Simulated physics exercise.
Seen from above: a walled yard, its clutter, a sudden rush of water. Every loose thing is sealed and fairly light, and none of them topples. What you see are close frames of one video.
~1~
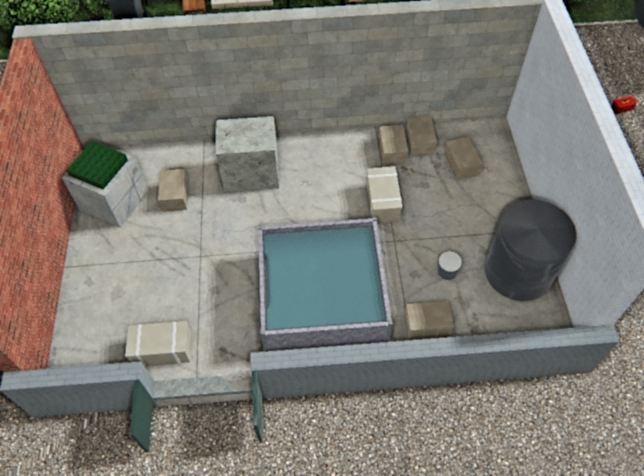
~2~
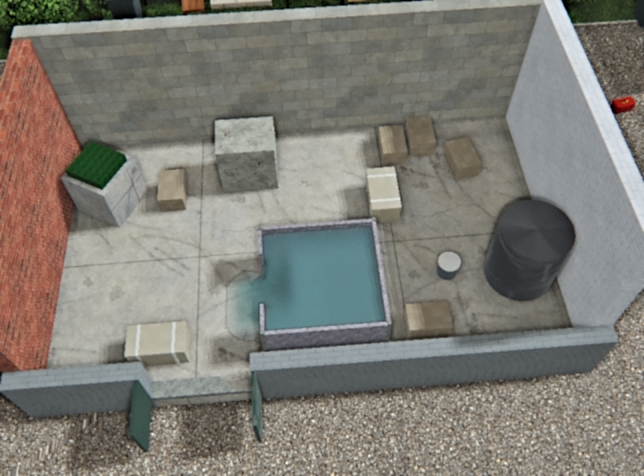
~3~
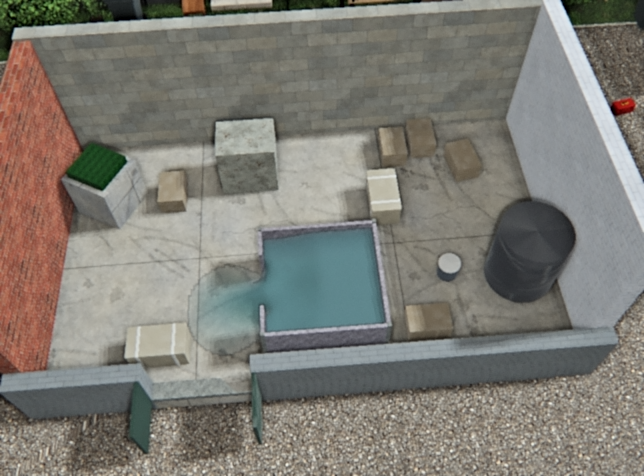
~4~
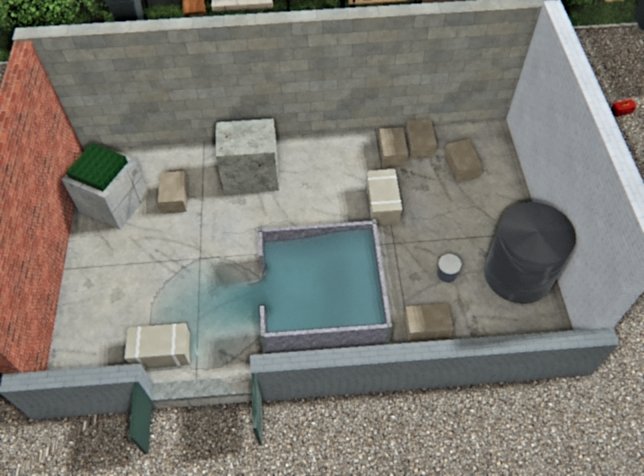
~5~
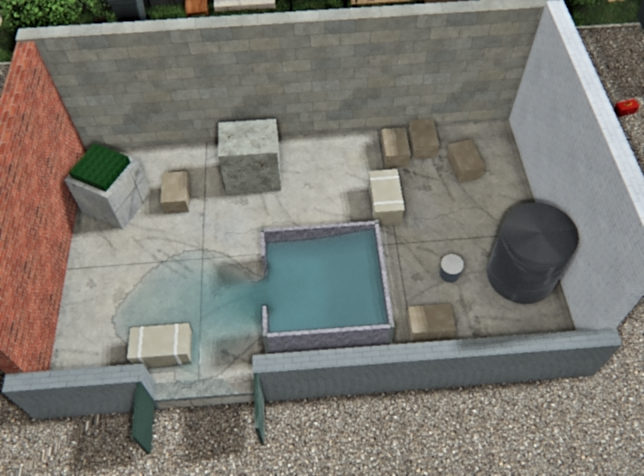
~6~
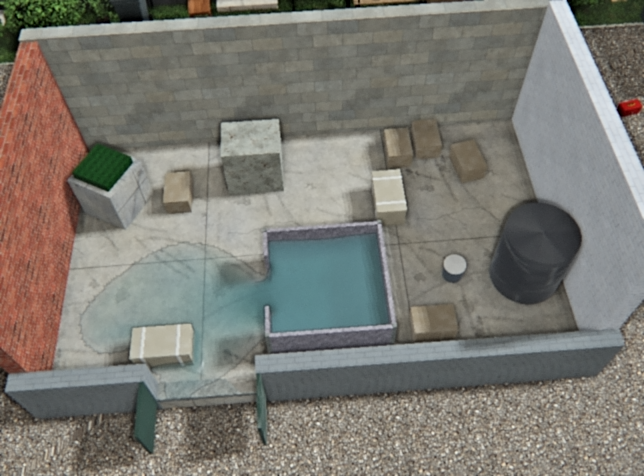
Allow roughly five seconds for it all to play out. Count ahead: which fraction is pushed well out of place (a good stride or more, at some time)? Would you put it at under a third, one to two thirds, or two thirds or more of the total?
I expect the share pushed well aside to be below one third.
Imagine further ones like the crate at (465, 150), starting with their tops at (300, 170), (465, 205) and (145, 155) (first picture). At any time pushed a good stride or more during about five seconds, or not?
Stays put, stays put, stays put.
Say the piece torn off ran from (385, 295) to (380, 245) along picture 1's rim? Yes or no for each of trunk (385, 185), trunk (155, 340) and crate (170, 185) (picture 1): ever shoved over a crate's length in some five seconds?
Results in order: Stayed within it / stayed within it / stayed within it.
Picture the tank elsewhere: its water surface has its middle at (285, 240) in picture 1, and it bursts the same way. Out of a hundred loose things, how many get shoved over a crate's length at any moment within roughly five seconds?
About 20 per cent.
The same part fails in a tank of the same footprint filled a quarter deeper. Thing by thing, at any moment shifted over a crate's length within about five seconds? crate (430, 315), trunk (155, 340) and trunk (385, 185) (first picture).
First one missed the mark, second one cleared the mark, third one missed the mark.
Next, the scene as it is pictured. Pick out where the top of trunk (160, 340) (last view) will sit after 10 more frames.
Somewhere near (69, 344).
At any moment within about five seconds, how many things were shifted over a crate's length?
That gives 2.
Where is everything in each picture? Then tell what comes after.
The first frame shows a trunk at (157, 338), on the bottom; a pail at (451, 261), on the bottom; 0 of 8 have shifted.
The second frame shows a trunk at (156, 338), on the bottom; a pail at (450, 261), on the bottom; 0 of 8 have shifted.
The third frame shows a trunk at (156, 340) rests on the ground; a pail at (450, 262), on the bottom; 0 of 8 have shifted.
The fourth frame shows a trunk at (156, 340), on the bottom; a pail at (450, 263) rests on the ground; 0 of 8 have shifted.
The fifth frame shows a trunk at (159, 340) rests on the ground; a pail at (453, 263) rests on the ground; 0 of 8 have shifted.
The sixth frame shows a trunk at (161, 341), on the bottom; a pail at (455, 264) rests on the ground; 0 of 8 have shifted.
A moment on, 0 of 8 are well off their spots; 0 afloat.
Next, 1 of 8 are well off their spots; 1 afloat.
Later, 1 of 8 are well off their spots; 1 afloat.
In the end, 2 of 8 are well off their spots, and 2 have been at some point; 2 afloat.
